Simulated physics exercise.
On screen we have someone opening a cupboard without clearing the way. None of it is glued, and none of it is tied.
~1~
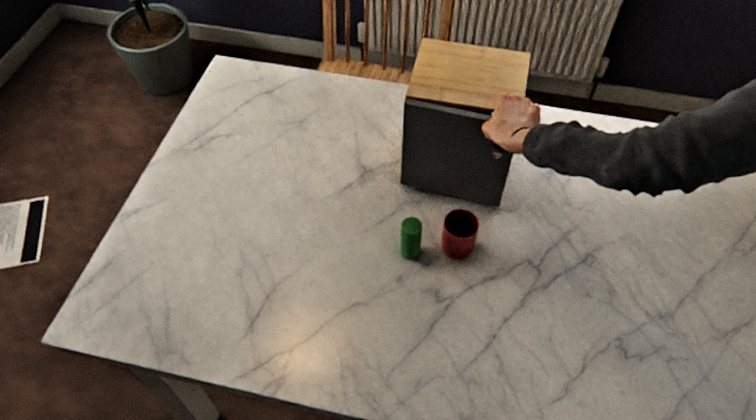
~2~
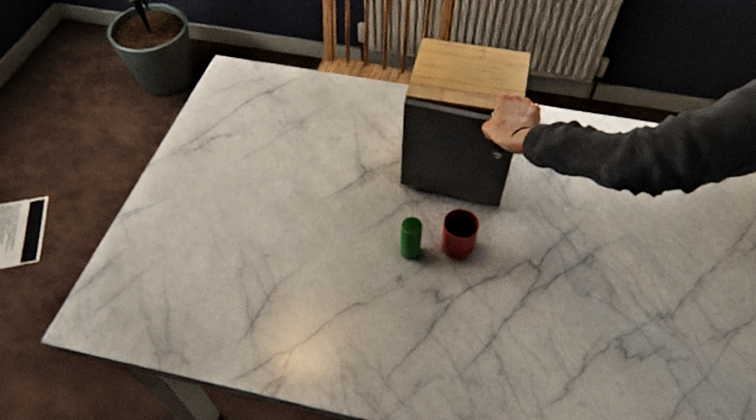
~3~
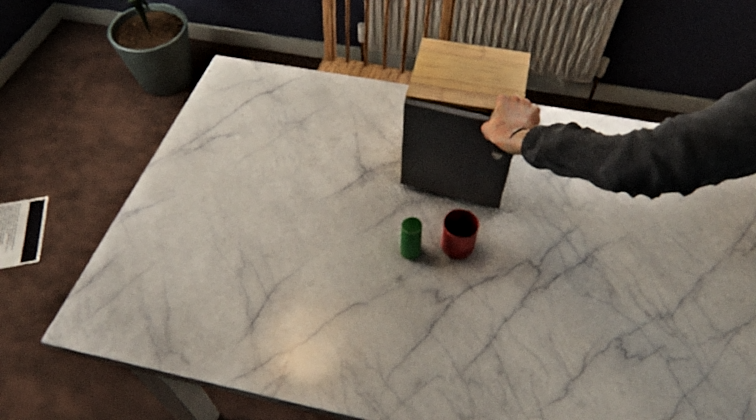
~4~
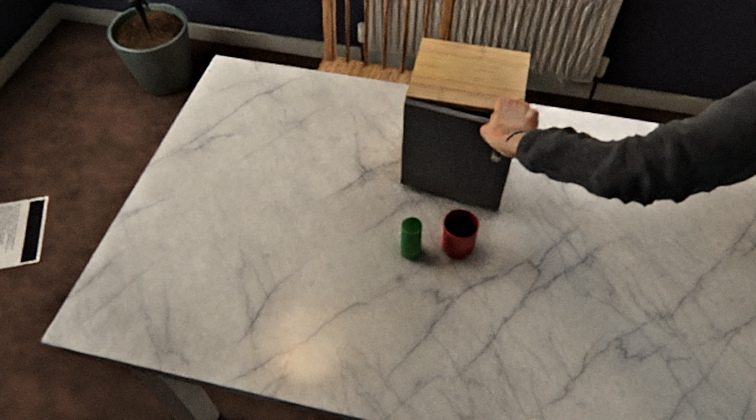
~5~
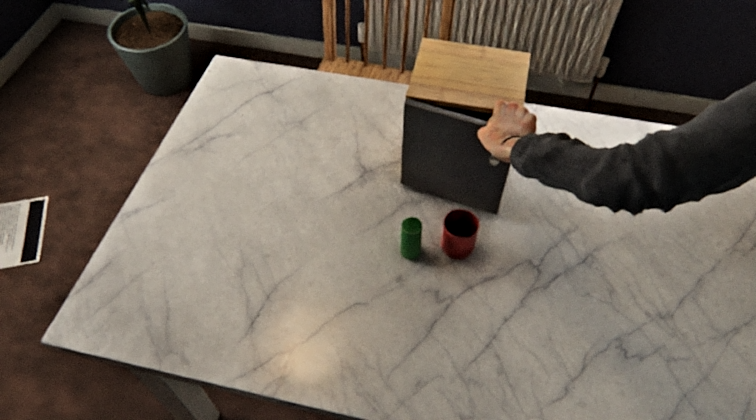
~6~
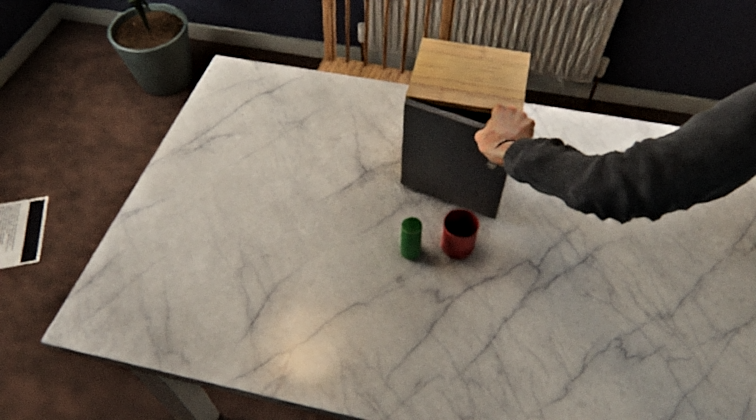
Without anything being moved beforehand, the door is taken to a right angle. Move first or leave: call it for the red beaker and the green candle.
Call: Red beaker - move first; green candle - move first.
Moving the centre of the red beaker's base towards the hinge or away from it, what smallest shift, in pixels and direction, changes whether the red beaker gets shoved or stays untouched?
It is roughly 28 pixels, and the shift goes down.
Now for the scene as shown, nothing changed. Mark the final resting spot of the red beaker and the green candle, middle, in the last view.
Taking them in turn, it's (378, 278) followed by (372, 239).
Then, 1.46 s on from there, door 56° open; red beaker displaced about its own width near (425, 262); green candle at rest near (409, 239).
In the end, the red beaker is pushed along, near (378, 278); the green candle is pushed along, near (372, 239).
